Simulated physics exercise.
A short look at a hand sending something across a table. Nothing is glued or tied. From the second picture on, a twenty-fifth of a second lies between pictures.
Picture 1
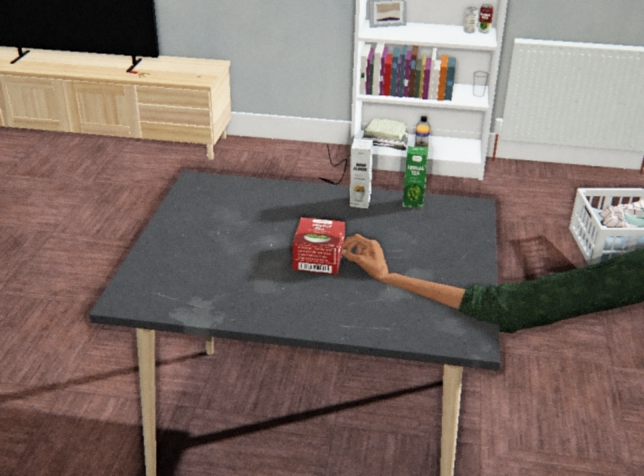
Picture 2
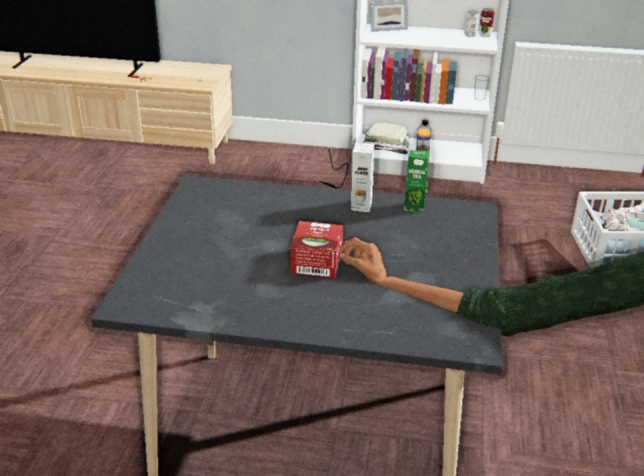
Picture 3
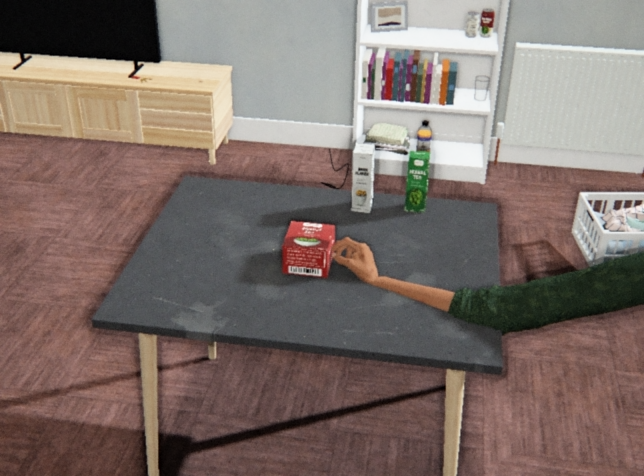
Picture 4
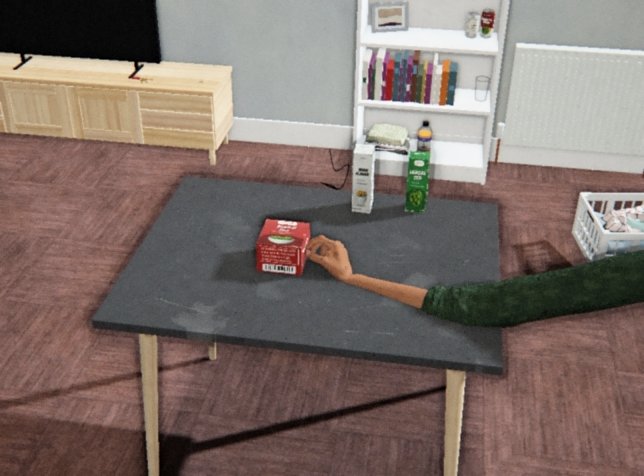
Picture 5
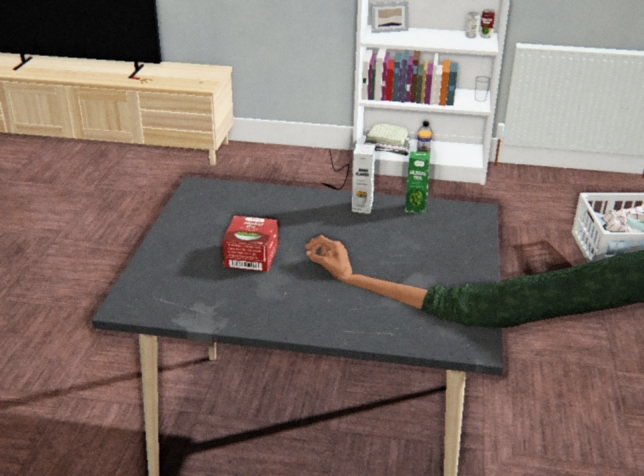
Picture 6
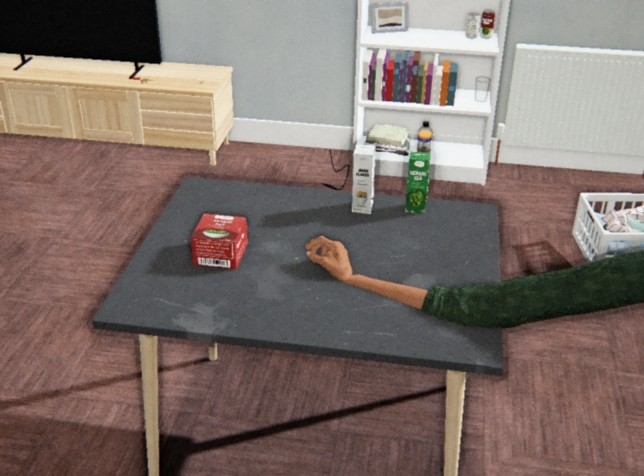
A hand in a dark green sleeve pushed a red box leftward across a dark table, then stayed still as the box slid on by itself, with two cartons standing behind.
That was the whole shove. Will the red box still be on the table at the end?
The red box drops to the floor.
Then, 0.20 s past the last view, red box now off the table.
Then, 0.40 s past the last view, things are still on the move.
Then, 0.60 s past the last view, as before.
Finally, off the table, red box.
